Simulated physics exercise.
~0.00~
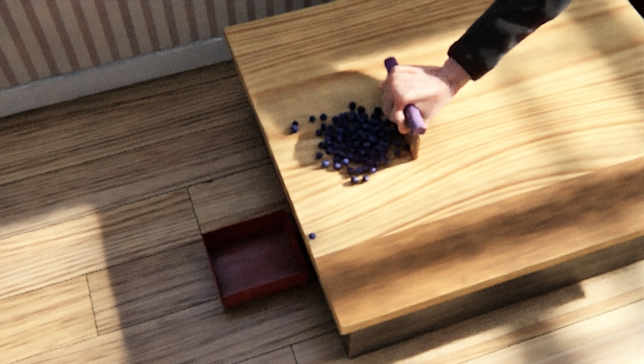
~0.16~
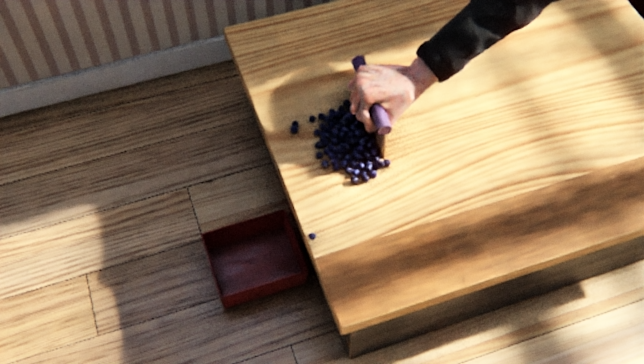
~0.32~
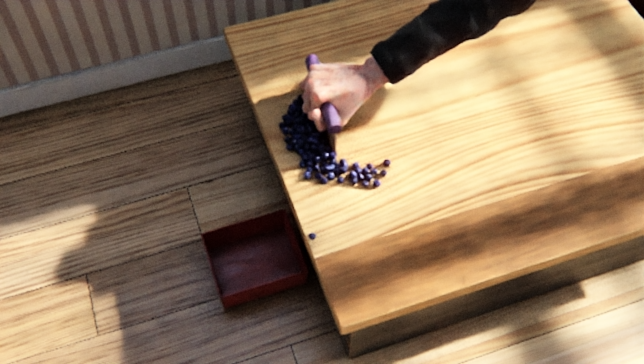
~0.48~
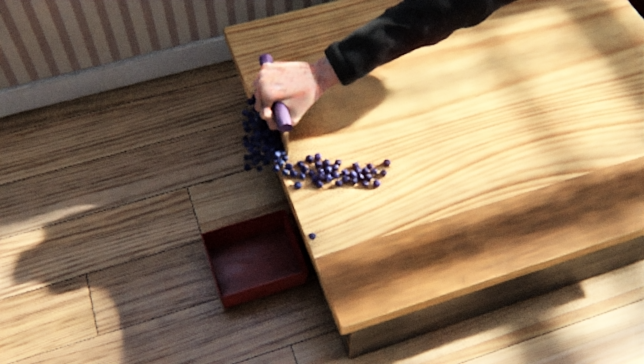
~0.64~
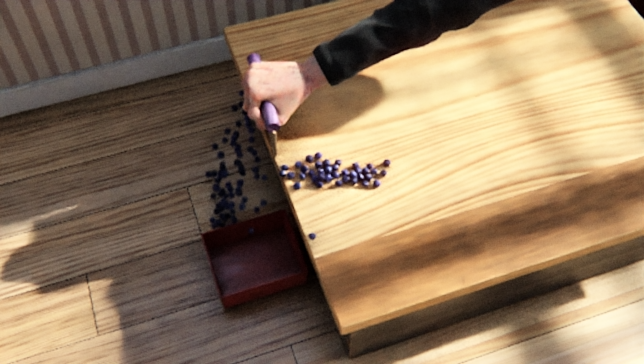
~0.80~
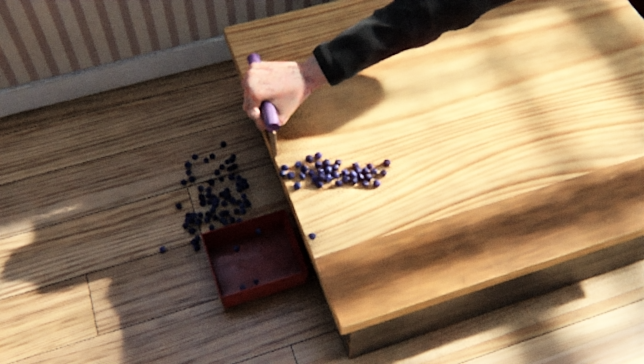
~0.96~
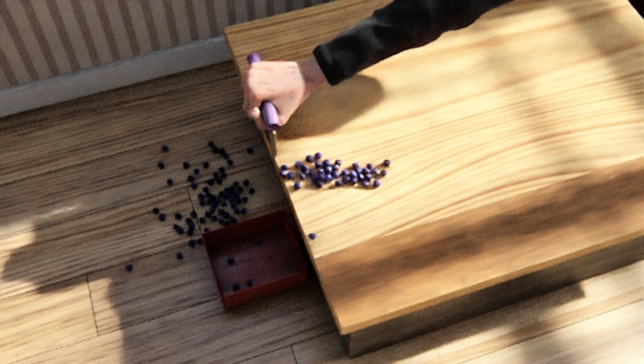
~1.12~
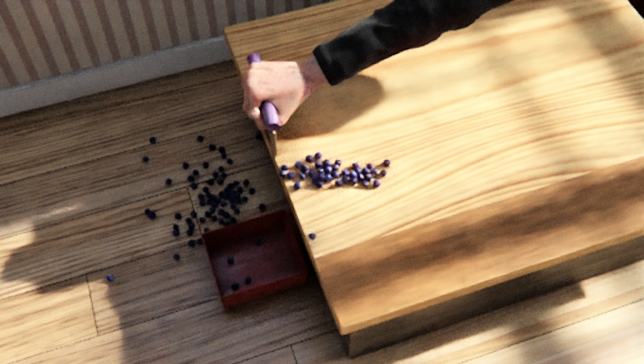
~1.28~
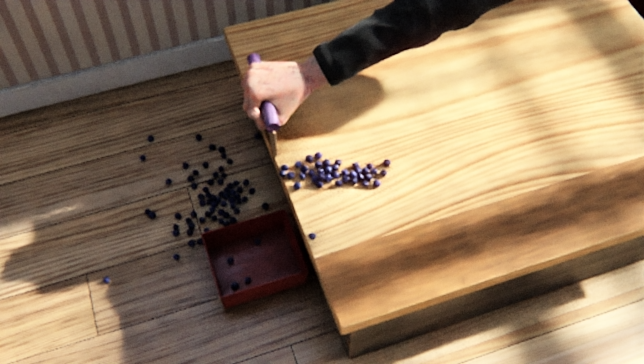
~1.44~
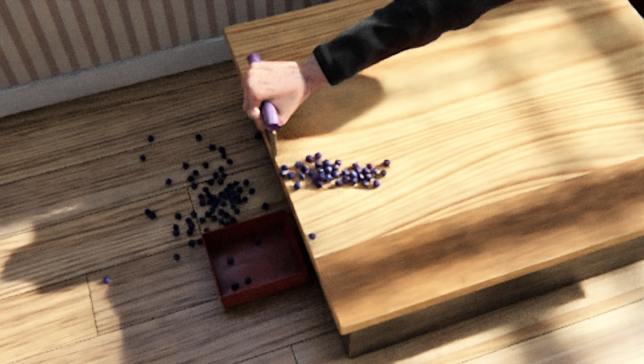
A hand in a black sleeve grips a purple-handled scraper on a pale wooden platform, seen from above at an angle, with a striped wall behind. A heap of dark blue berries lies by the blade, and an open red tin sits on the wood floor below the left edge. The hand pushes the scraper left, driving much of the heap to the edge while others trail behind. It stops there as berries spill over and scatter across the floor. Most of the fallen ones miss the tin, a few land inside, and a cluster stays on top.
